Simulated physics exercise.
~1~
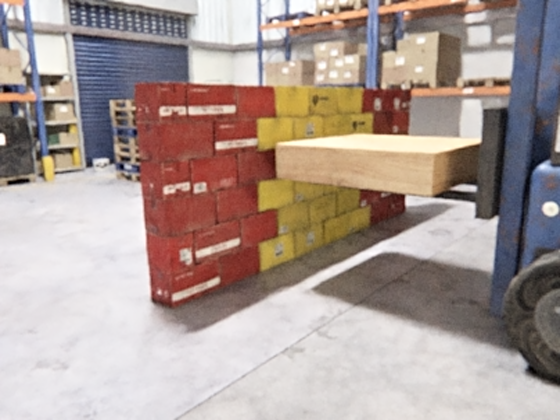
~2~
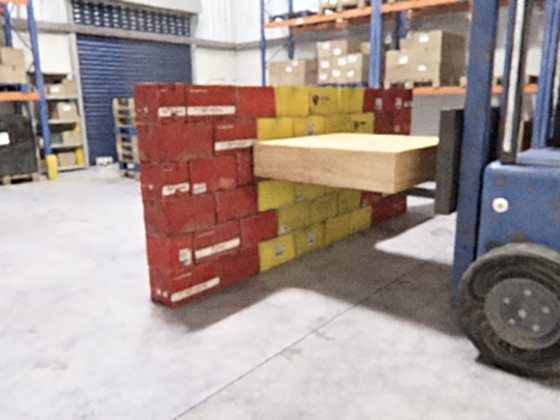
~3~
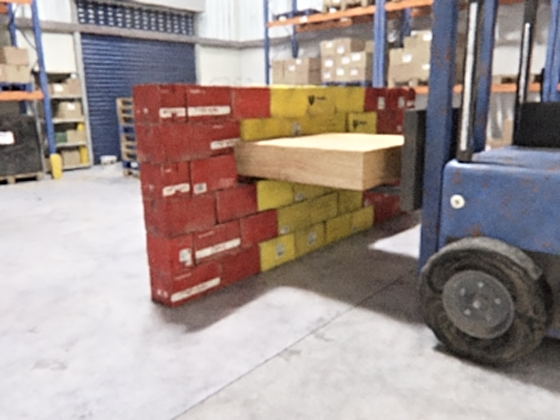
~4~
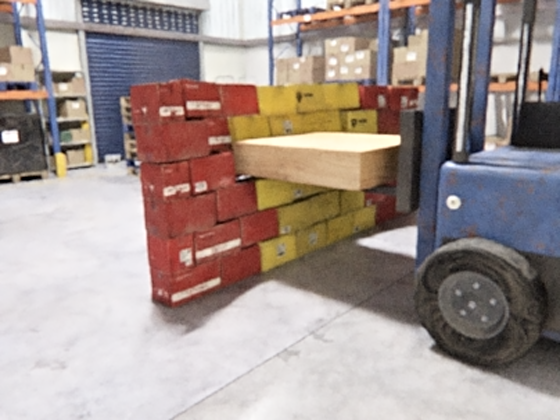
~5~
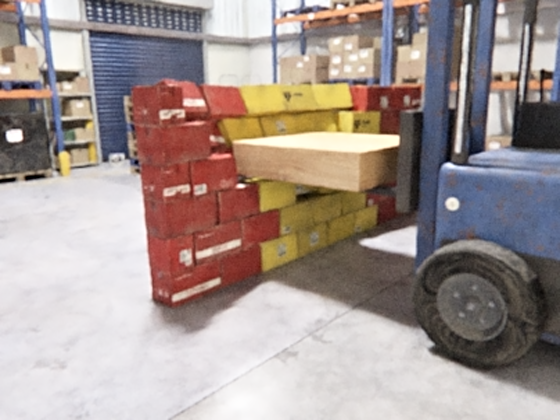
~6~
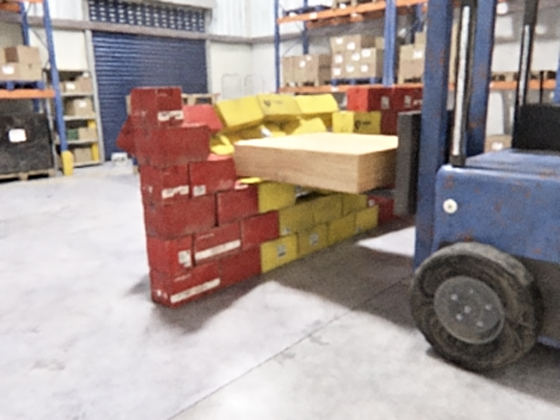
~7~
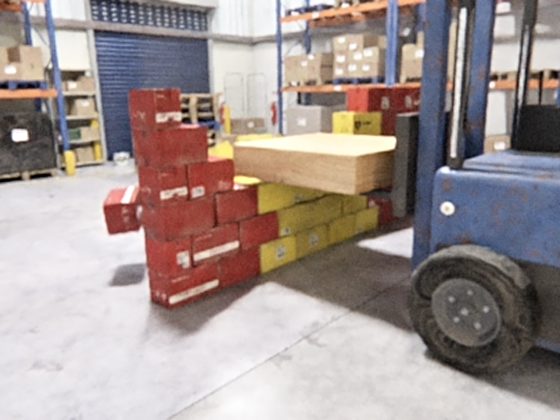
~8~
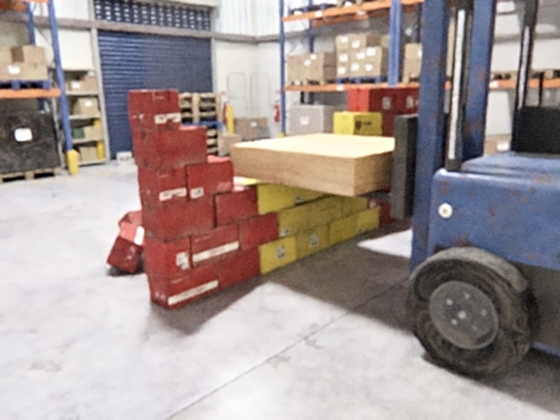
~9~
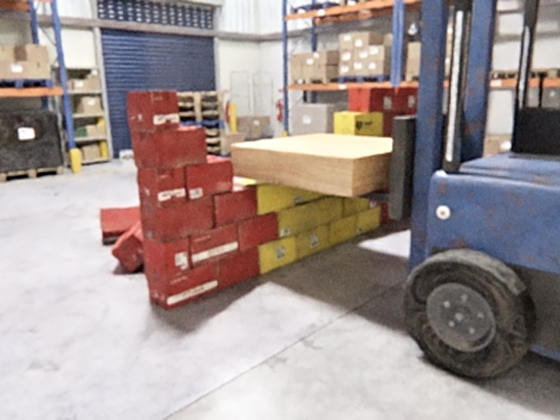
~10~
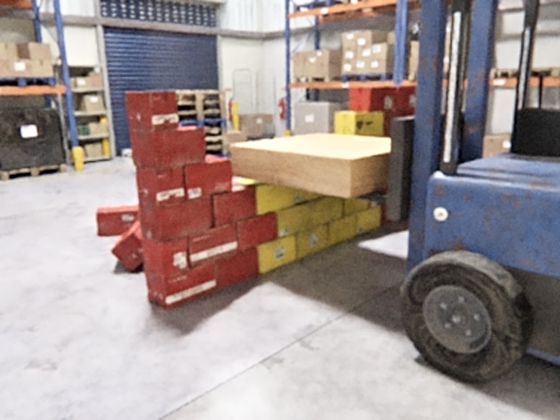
A wall of red and yellow boxes, stacked like bricks, stands on the pale floor of a warehouse, seen at an angle from the front, with shelving and a blue shutter behind. From the right, a worn blue forklift carrying a flat, wood-coloured block drives it leftward into the yellow section, then stops. The upper rows bow backward, tilt and topple behind the wall. A red box drops into view at the left and settles on the floor with others. A stepped gap remains, with the red left end, lower rows and far red boxes still standing.
